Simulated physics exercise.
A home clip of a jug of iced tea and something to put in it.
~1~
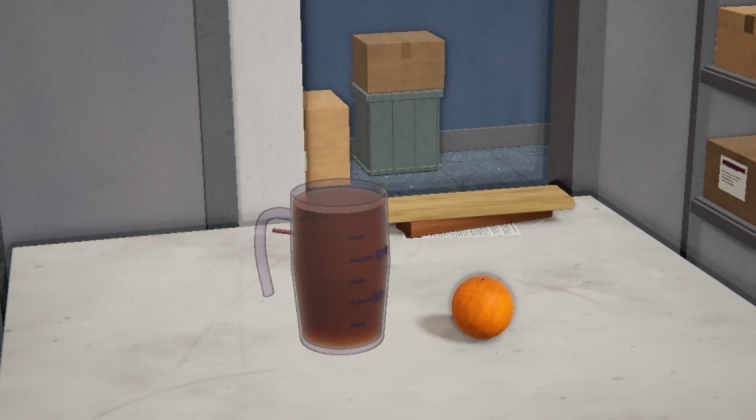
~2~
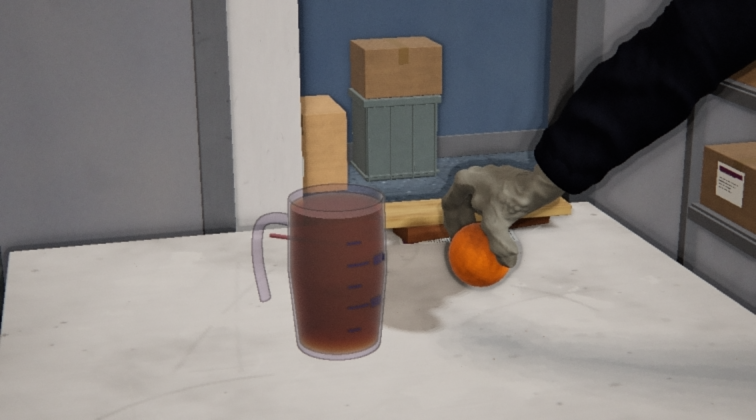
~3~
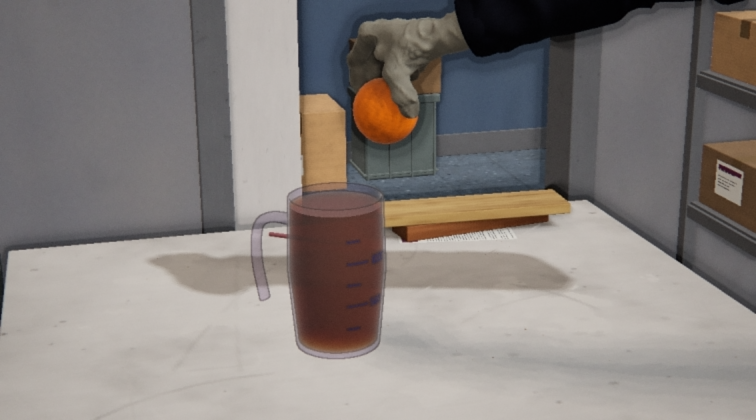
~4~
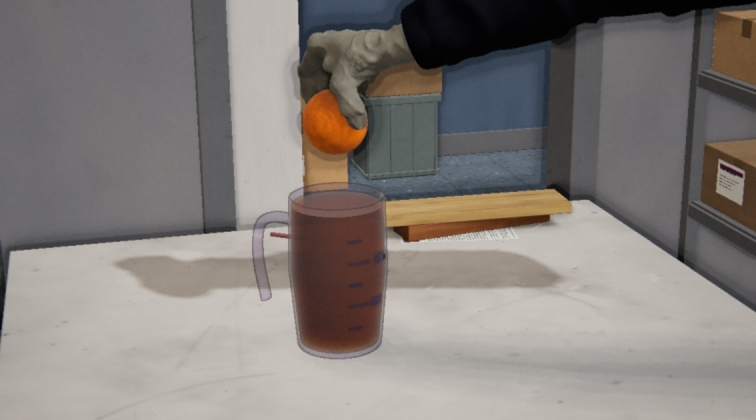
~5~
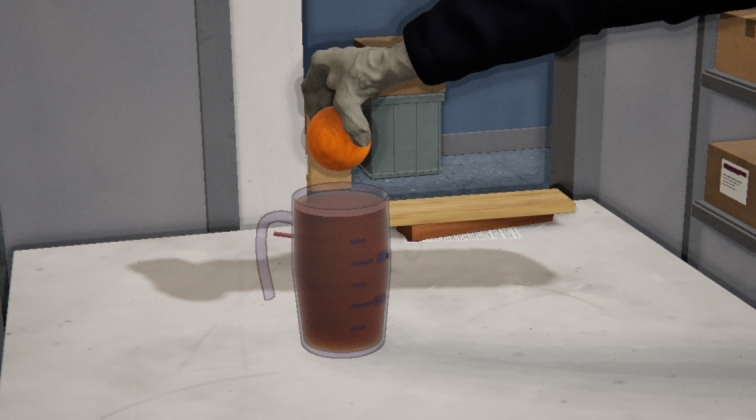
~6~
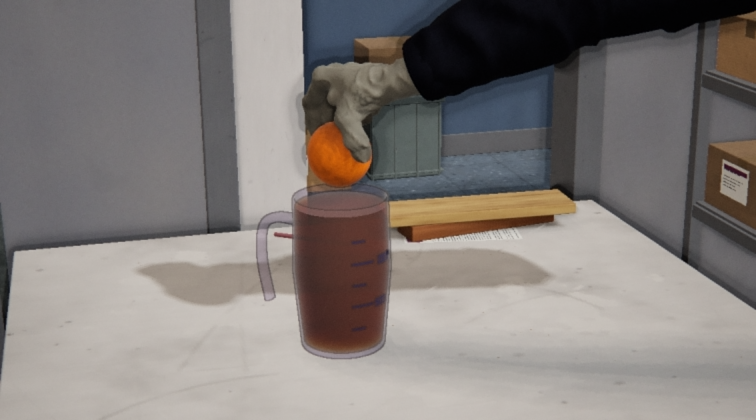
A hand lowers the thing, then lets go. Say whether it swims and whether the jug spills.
In the end it remains up, and the jug lets some spill.
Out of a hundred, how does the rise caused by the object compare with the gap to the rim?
That's roughly 210 percent.
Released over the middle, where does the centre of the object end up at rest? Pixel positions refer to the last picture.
Approximately (341, 213).
A moment on, the orange enters the iced tea; the jug is full to the brim.
Further on, the orange comes up again; the jug is full to the brim; a puddle lies round it.
When it is over, the orange is afloat; the jug is full to the brim; a puddle lies round it.
